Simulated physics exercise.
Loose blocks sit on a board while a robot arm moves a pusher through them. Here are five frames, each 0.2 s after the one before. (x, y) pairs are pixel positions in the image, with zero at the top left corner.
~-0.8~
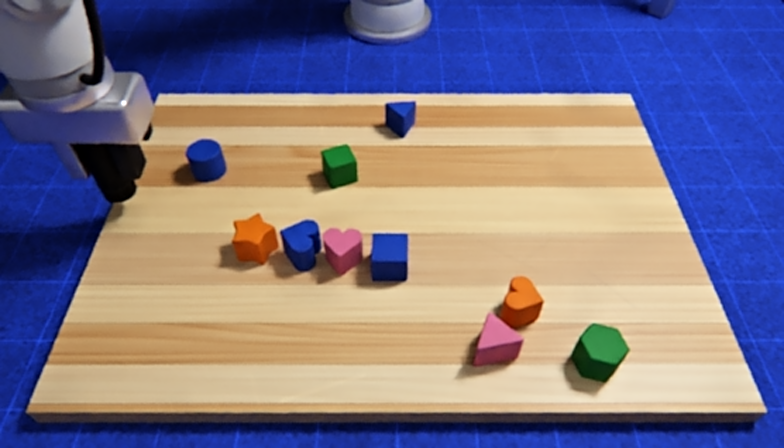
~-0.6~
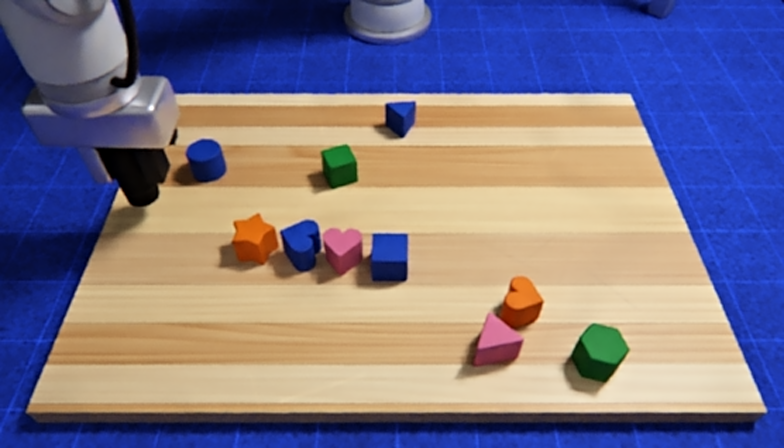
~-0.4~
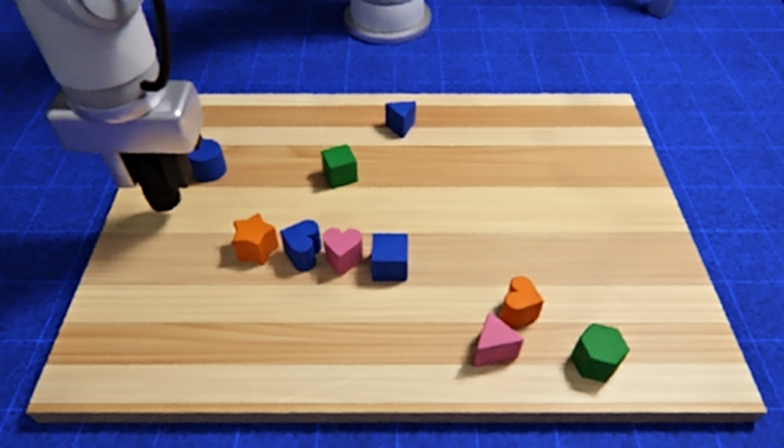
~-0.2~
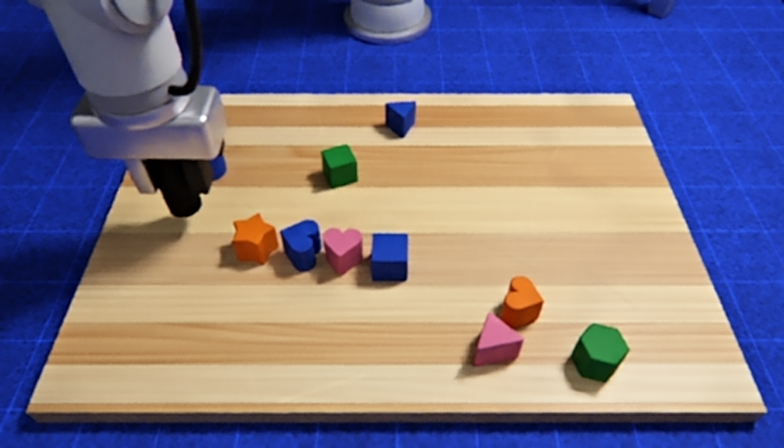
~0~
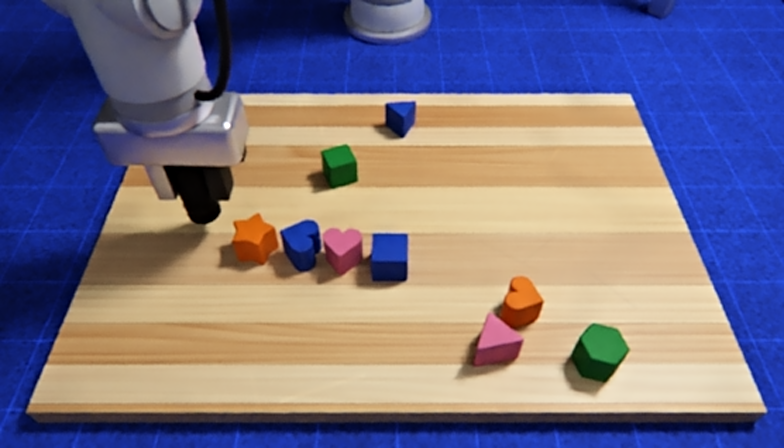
In this clip, a robot arm with a black-tipped pusher moves steadily right and slightly toward the viewer over a wooden board, passing in front of a blue cylinder and nearing an orange star, while the colourful blocks stay still.
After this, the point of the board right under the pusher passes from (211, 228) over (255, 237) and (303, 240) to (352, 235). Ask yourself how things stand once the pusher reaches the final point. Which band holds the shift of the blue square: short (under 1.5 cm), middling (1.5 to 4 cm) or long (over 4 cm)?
The displacement of the blue square is below 1.5 cm.
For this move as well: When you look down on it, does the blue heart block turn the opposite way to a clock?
I believe so.
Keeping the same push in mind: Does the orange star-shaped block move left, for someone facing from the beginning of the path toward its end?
No, that is not how it ends up.
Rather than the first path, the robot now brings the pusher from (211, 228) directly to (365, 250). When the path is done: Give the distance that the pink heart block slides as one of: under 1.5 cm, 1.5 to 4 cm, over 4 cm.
The displacement of the pink heart block is 1.5-4 cm.
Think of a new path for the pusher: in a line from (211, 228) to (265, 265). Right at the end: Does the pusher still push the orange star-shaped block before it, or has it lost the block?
My prediction: In front.
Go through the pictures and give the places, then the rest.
The first picture shows lower end of the pusher (121, 193), tops of blocks, orange star-shaped block (251, 228), blue heart block (300, 234), pink heart block (342, 239), blue square (390, 246).
The second picture shows pusher (144, 197), blocks as before.
The third picture shows pusher (166, 201), blocks as before.
The fourth picture shows pusher (186, 207), blocks as before.
The fifth picture shows pusher (205, 213), orange star-shaped block (251, 228), blue heart block (300, 234), pink heart block (342, 239), blue square (390, 246).
The first path, step by step. One third of the way, pusher (251, 222); orange star-shaped block (264, 237); blue heart block (308, 236).
Two thirds of the way, pusher (301, 225); orange star-shaped block (272, 245), turned 40° clockwise; blue heart block (314, 245), turned 40° anticlockwise.
At the end, pusher (351, 220); orange star-shaped block (272, 245), turned 40° clockwise; blue heart block (319, 248), turned 20° anticlockwise; pink heart block (354, 241); blue square not moved.
